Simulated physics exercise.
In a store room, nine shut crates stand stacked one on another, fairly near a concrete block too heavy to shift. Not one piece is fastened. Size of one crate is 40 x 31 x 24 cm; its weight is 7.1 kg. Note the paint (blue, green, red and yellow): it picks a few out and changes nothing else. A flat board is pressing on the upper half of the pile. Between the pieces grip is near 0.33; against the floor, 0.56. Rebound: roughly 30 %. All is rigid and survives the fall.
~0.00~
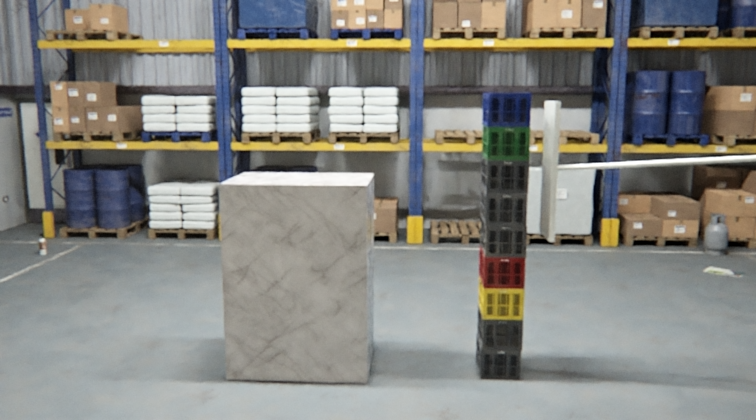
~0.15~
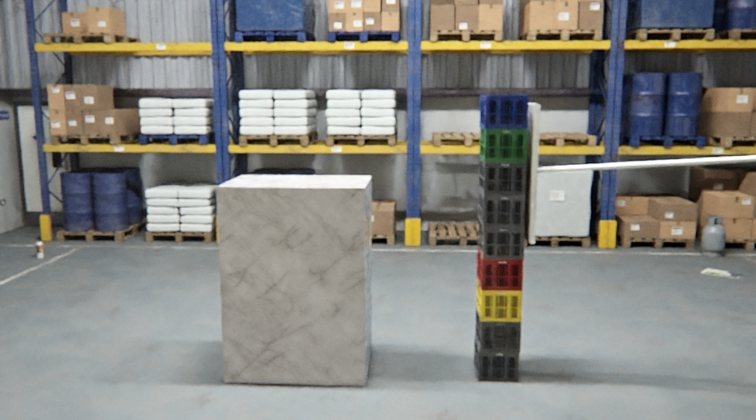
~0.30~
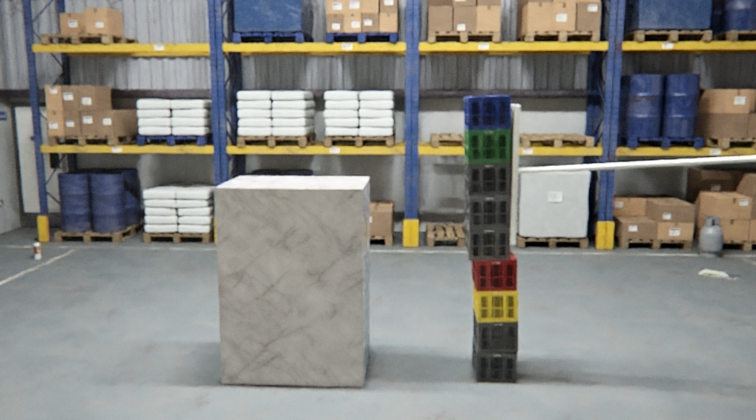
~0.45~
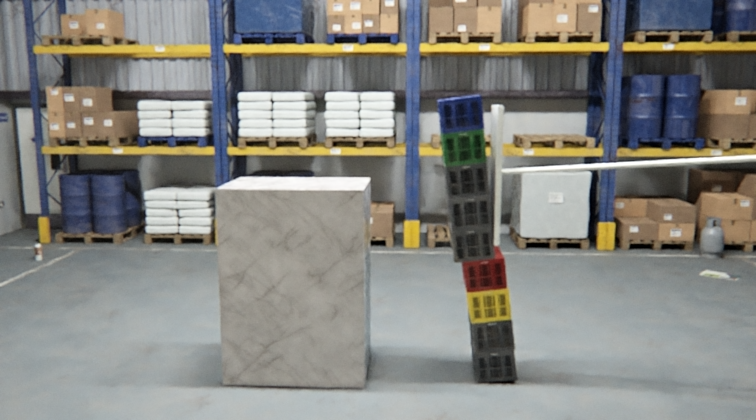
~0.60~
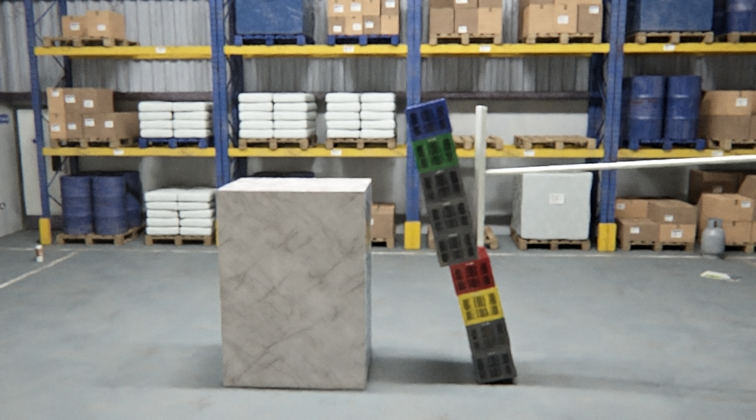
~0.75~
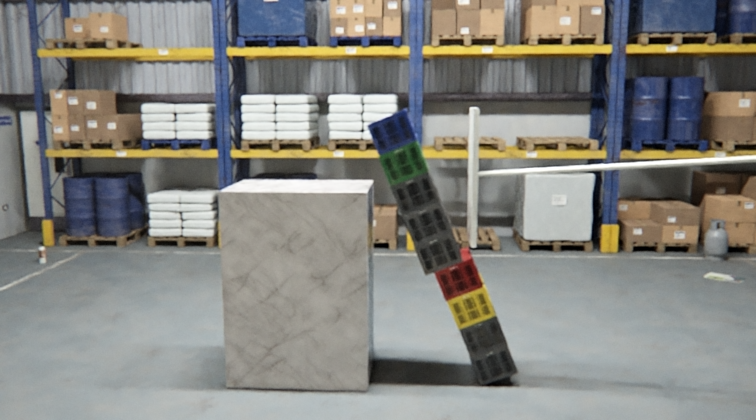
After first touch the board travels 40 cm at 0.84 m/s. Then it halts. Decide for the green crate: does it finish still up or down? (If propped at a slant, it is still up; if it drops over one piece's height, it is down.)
It finishes still up.
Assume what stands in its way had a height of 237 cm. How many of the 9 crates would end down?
In that case 0.
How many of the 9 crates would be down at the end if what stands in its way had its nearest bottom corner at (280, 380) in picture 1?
Then 7.
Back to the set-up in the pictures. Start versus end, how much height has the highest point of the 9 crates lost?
Roughly 30 cm.
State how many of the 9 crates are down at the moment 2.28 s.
At that moment 1.
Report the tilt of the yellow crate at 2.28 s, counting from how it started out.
Close to 40° of tilt compared with the start.
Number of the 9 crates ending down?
Tally: 1.
After 0.82 s, none of the 9 crates down, 9 disturbed; green crate 27° from how it stood, 15 cm lower; blue crate 27° from how it stood, 18 cm lower.
After 1.08 s, 1 of the 9 crates down; green crate 36° from how it stood, 14 cm lower; blue crate on its side.
After 2.28 s, 1 of the 9 crates down; green crate 34° from how it stood, 15 cm lower; blue crate 69° from how it stood, 1.78 m lower.
In the end (3.3 s), 1 of the 9 crates down; green crate 34° from how it stood, 15 cm lower; blue crate upside down; yellow crate 35° from how it stood. From the last view, middles, green crate near (381, 167), blue crate near (66, 411).
